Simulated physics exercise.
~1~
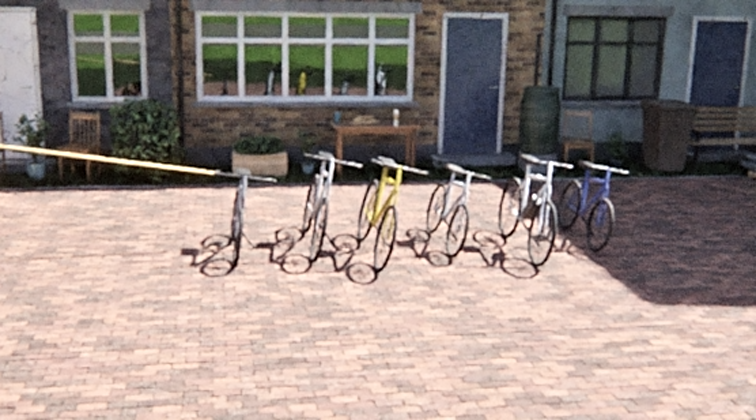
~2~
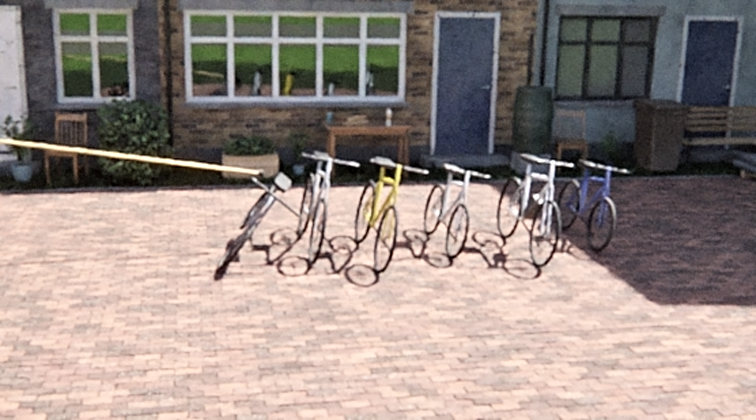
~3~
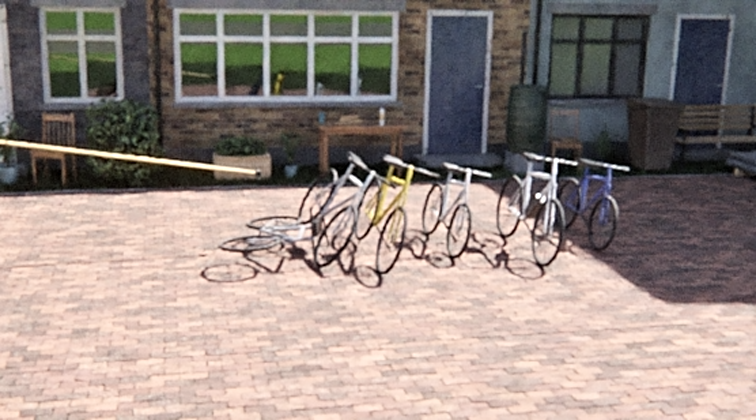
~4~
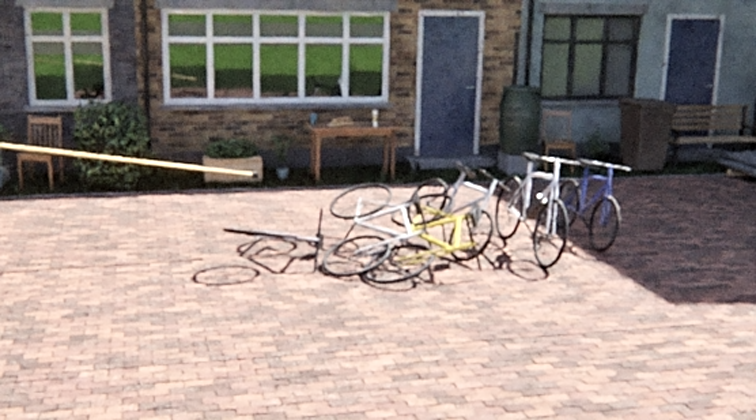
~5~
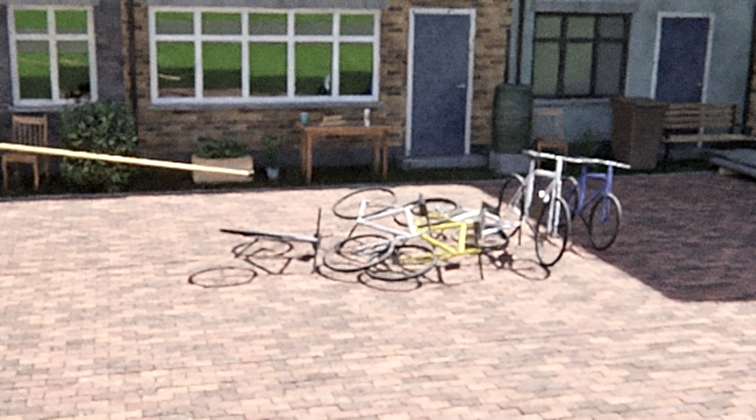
The clip shows six bicycles standing in a row on a brick courtyard as a yellow pole tips the leftmost one over to the right, toppling the next bicycle, the yellow one and the one beyond, while the last two, including the blue one, stay upright.
